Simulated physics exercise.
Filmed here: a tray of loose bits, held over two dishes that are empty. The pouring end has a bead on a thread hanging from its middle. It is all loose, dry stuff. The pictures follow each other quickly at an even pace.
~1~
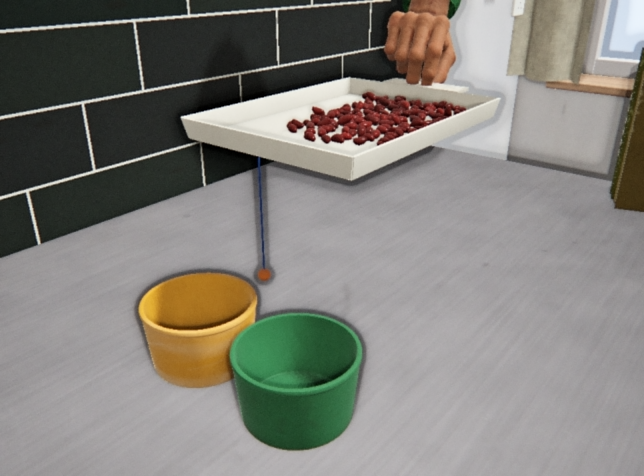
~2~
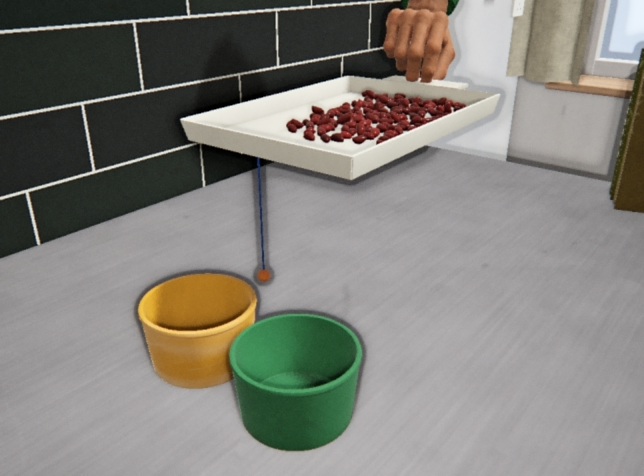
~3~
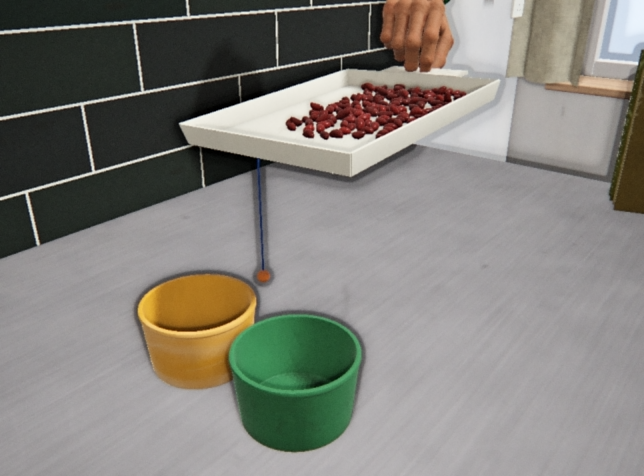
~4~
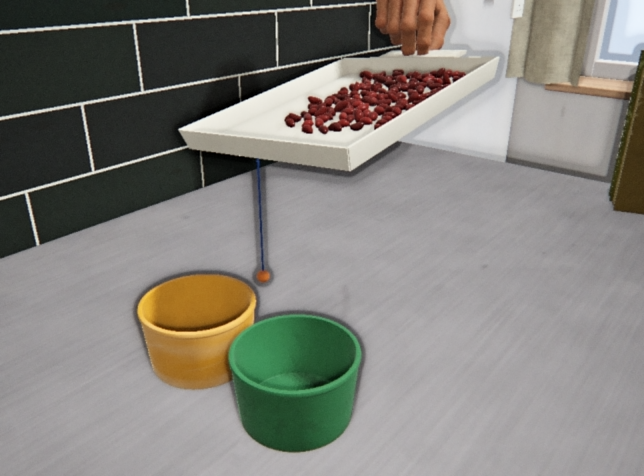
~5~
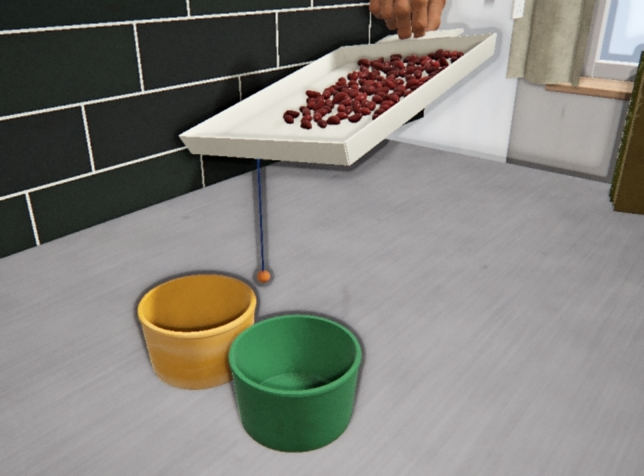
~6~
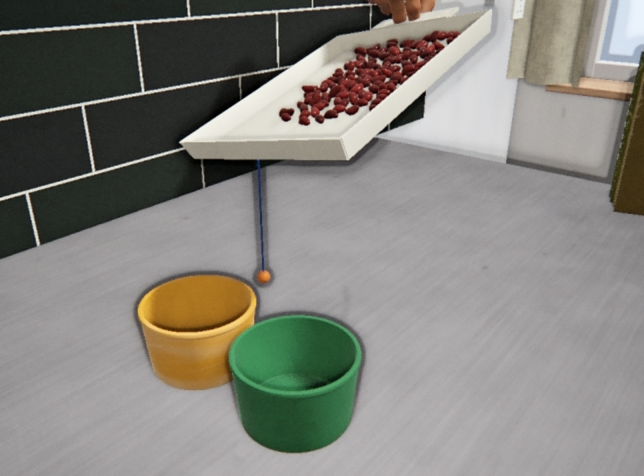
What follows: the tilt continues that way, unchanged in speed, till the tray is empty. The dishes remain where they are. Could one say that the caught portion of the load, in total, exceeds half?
No, it falls short of half.
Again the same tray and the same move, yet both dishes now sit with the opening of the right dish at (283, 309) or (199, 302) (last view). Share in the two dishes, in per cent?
About 90 per cent first, then about 30 per cent.
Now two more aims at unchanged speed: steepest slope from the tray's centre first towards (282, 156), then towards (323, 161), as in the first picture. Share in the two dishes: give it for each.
Close to 80 percent first and close to 70 percent second.
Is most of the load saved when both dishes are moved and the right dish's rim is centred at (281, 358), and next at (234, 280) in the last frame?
Result - try one, below the halfway mark; try two, past the halfway mark.
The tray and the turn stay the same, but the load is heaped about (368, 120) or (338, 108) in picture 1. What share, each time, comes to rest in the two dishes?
Respectively 20 and 30 per cent.
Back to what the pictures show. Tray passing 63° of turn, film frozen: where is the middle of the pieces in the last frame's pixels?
In the last view the centre sits at roughly (228, 130).
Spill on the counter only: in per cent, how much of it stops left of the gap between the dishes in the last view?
80 %, roughly.
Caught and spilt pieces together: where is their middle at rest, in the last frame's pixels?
Centre at rest, last view: Approx. (197, 319).
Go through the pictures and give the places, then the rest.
Corners of the pouring end at (188, 117) and (352, 155), level; middle of the load at (385, 119), kidney beans; left dish at (157, 349); right dish at (253, 407); bead on its thread at (264, 275), in the first frame.
Corners of the pouring end at (187, 119) and (351, 154), level; middle of the load at (385, 117), in the second frame.
Corners of the pouring end at (186, 123) and (350, 151), tipped barely, lowest at the left corner; middle of the load at (384, 110), in the third frame.
Corners of the pouring end at (185, 128) and (347, 145), tipped a little, lowest at the left corner; middle of the load at (383, 98), in the fourth frame.
Corners of the pouring end at (185, 134) and (343, 140), tipped clearly, lowest at the left corner; middle of the load at (373, 86), in the fifth frame.
Corners of the pouring end at (186, 140) and (340, 136), tipped clearly, lowest at the left corner; middle of the load at (369, 75); left dish at (156, 351); right dish at (252, 409), in the sixth frame.
Soon after the last picture, tray tipped steeply; most on the tray; a small part in the air.
A little later, tray tipped past a quarter turn; about two thirds on the tray; a stray few in the left dish; about a quarter outside both; a small part in the air.
Later still, tray tipped past a quarter turn; about a quarter in the left dish; most outside both.
At rest, tray tipped past a quarter turn; none in the right dish; about a quarter in the left dish; most outside both.
